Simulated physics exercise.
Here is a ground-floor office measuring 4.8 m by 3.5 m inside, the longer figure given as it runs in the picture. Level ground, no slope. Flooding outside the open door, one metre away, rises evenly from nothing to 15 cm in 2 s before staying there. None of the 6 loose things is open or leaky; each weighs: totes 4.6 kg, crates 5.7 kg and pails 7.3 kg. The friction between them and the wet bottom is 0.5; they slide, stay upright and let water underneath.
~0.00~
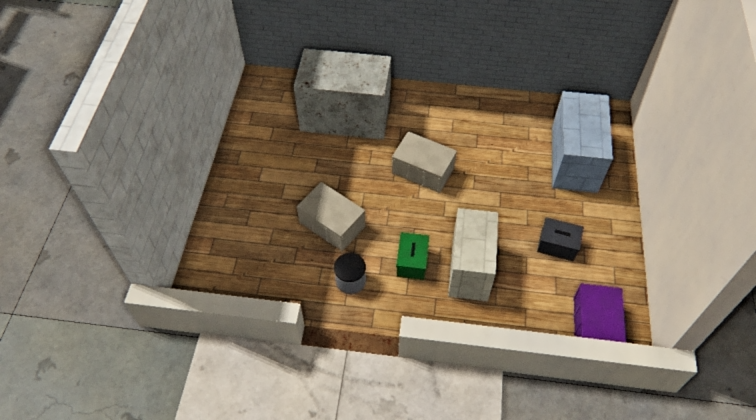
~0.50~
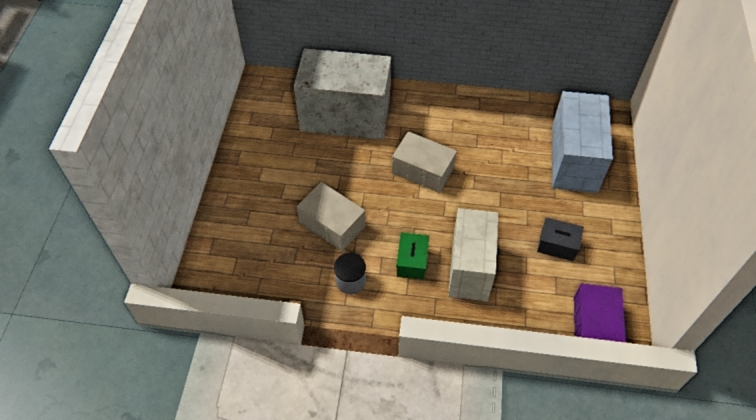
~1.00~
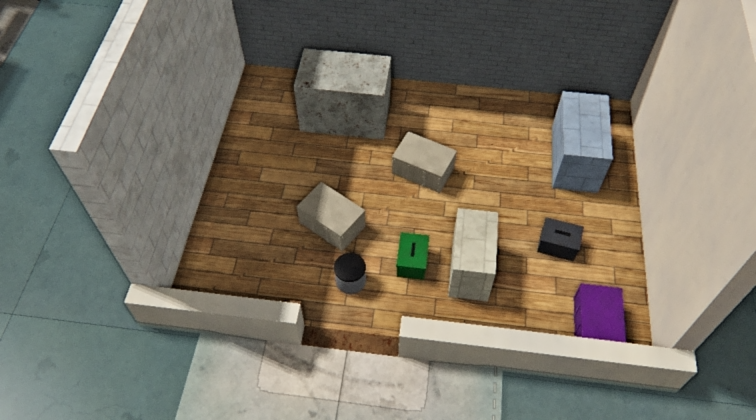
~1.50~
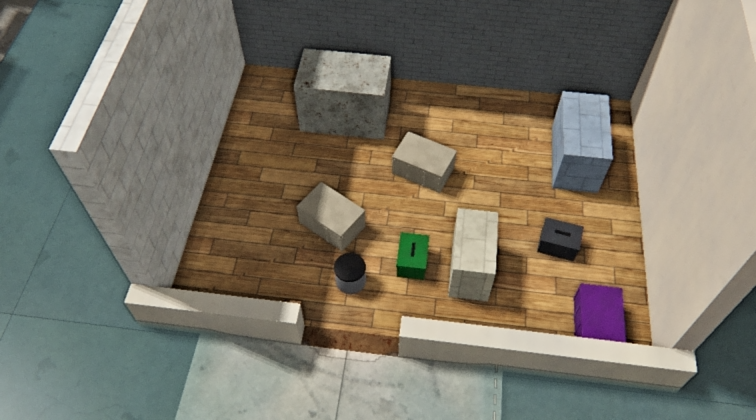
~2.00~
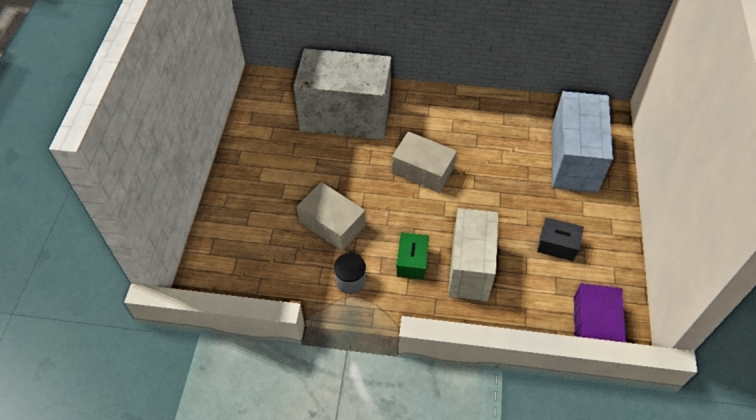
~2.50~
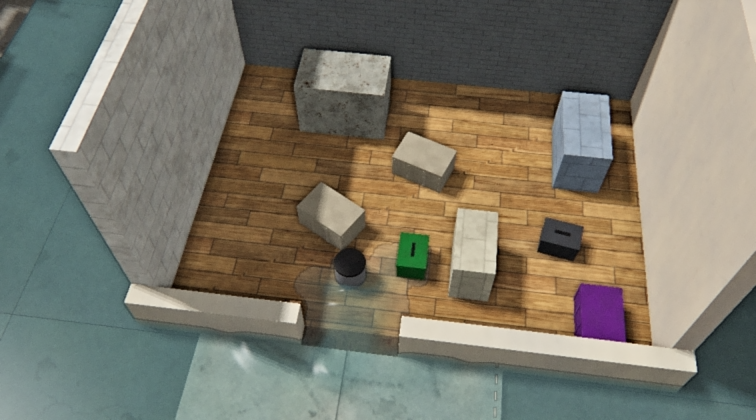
Water spreading across the paving outside a small walled room, then seeping through the doorway onto the wooden floor around a dark-topped pail.
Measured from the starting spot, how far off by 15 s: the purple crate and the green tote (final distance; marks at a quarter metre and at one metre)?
Looking at where they end up, the purple crate drifts a modest distance while the green tote ends well away.
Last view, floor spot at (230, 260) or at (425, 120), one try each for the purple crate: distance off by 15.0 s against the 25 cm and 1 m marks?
The first time it wanders a bit, the second time it wanders a bit.
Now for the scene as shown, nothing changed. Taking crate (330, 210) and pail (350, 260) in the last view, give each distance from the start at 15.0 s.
One is off by 100 cm, the other by 100 cm, in the order asked.
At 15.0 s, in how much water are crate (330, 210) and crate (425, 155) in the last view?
Some 8 cm at the first, some 9 cm at the second.
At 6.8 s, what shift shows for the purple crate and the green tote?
I'd say about 0 and 250 centimetres.
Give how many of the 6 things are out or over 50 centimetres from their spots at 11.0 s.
Result: 4.
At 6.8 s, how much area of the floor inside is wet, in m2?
About 12 m2.
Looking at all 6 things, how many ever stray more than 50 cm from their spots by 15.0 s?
The total is 6.
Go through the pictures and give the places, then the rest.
In the first picture, the purple crate at (603, 313) rests on the ground; the green tote at (413, 250) rests on the ground; 0.0 m2 under water; 0 of 6 have shifted.
In the second picture, the purple crate at (603, 313) rests on the ground; the green tote at (413, 250) rests on the ground; water covers 0.0 m2; 0 of 6 have shifted.
In the third picture, the purple crate at (603, 313), on the bottom; the green tote at (413, 250), on the bottom; 0.0 m2 under water; 0 of 6 have shifted.
In the fourth picture, the purple crate at (603, 313) rests on the ground; the green tote at (413, 250), on the bottom; water covers 0.0 m2; 0 of 6 have shifted.
In the fifth picture, the purple crate at (603, 313) rests on the ground; the green tote at (413, 250) rests on the ground; water covers 0.2 m2; 0 of 6 have shifted.
In the sixth picture, the purple crate at (603, 313) rests on the ground; the green tote at (413, 250), on the bottom; 0.7 m2 under water; 1 of 6 have shifted.
After 3.5 s the purple crate is near (603, 313), 0.0 m from its start, aground; the green tote is near (443, 215), 0.5 m from its start, aground; 0 afloat.
After 6.8 s the purple crate is near (603, 313), 0.0 m from its start, aground; the green tote is near (513, 107), 2.3 m from its start, afloat; 2 afloat.
After 11.0 s the purple crate is near (603, 313), 0.0 m from its start, aground; the green tote is near (618, 99), 3.2 m from its start, afloat; 3 afloat.
After 15.0 s the purple crate is near (545, 305), 0.6 m from its start, afloat; the green tote is near (631, 315), 2.2 m from its start, afloat; 5 afloat.
